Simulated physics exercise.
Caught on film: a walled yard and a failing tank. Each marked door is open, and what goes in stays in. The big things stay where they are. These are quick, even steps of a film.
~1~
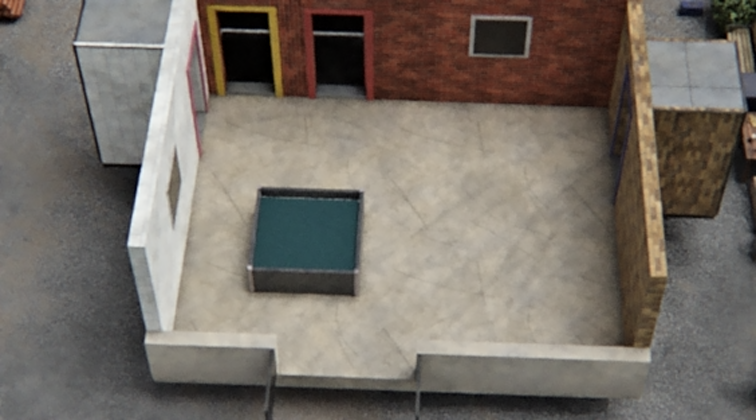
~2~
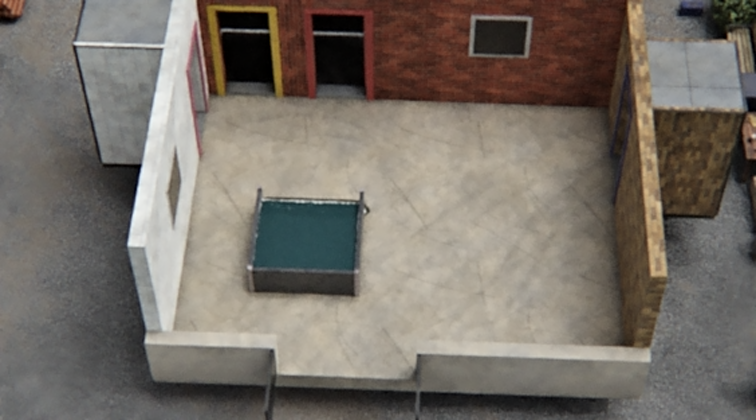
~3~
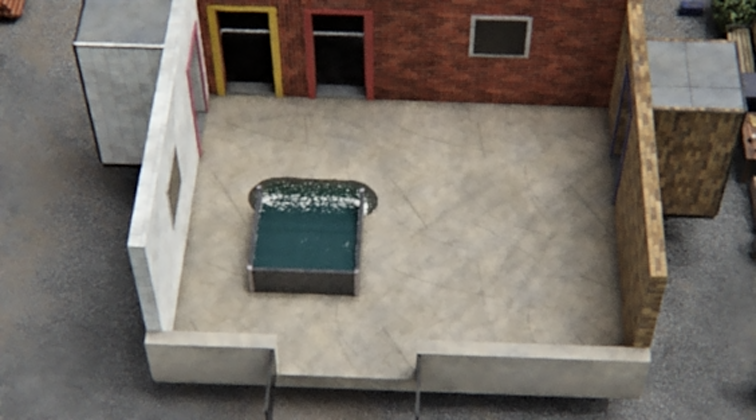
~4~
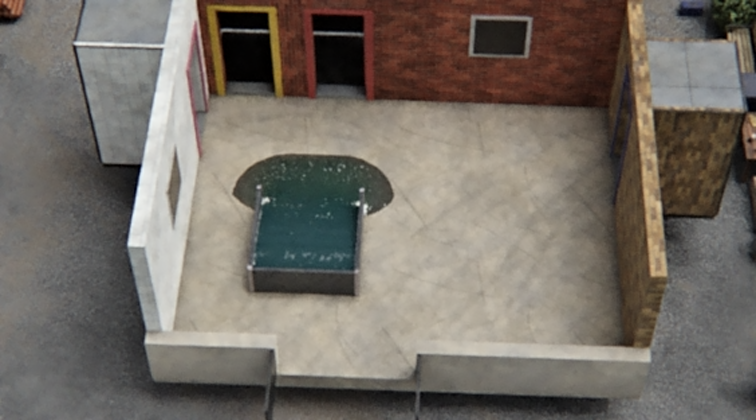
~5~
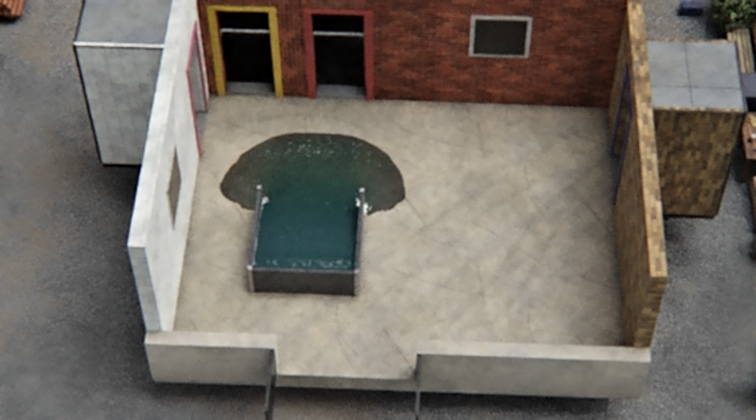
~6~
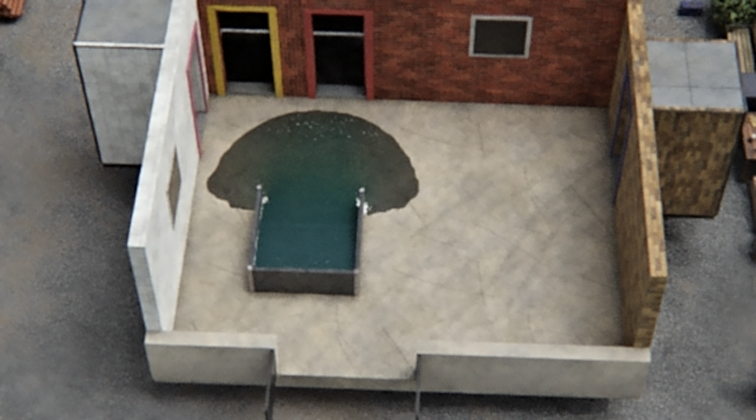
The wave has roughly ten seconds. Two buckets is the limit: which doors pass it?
One by one: The red door floods; the yellow door floods; the pink door floods; the blue door holds within the limit.
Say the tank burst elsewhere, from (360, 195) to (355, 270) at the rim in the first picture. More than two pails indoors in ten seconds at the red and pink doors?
My reading: Red door takes less, pink door takes less.
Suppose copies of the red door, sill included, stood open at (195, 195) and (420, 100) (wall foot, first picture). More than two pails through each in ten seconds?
In that order: Keeps below it, lets more in.
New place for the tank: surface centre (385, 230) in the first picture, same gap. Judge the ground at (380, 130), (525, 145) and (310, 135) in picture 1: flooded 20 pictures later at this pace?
As listed: Flooded, covered, flooded.
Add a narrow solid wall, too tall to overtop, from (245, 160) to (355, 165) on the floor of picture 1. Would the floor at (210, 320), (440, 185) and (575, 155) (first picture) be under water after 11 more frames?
One after the other: Not flooded, covered, free of water.
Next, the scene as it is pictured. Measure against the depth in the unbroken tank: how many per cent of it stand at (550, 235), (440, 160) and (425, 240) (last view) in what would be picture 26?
About 0, 2 and 0 per cent.
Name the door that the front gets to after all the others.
That is the blue one.
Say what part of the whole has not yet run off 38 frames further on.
Close to 74 %.
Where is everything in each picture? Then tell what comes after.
The first frame shows still water in the tank at (307, 232).
In the second frame, the front is at a hidden place, out from the gap on the tank's far side.
In the third frame, water pours out on the tank's far side and has run to (256, 194).
In the fourth frame, the front is at (376, 173), out from the gap on the tank's far side.
In the fifth frame, water pours out on the tank's far side and has run to (280, 139).
In the sixth frame, water pours out on the tank's far side and has run to (314, 114).
A moment on, water covers 25 % of the floor; the red door over two buckets in, the yellow door under two buckets in, the pink door wet at the sill, nothing in, the blue door not reached.
Next, water covers 30 % of the floor; the red door far over two buckets in, the yellow door over two buckets in, the pink door under two buckets in, the blue door not reached.
Then, water covers 35 % of the floor; the red door far over two buckets in, the yellow door over two buckets in, the pink door over two buckets in, the blue door not reached.
Later, water covers 60 % of the floor; the red door far over two buckets in, the yellow door far over two buckets in, the pink door over two buckets in, the blue door wet at the sill, nothing in.
In the end, water covers 80 % of the floor; the red door far over two buckets in, the yellow door far over two buckets in, the pink door over two buckets in, the blue door wet at the sill, nothing in.
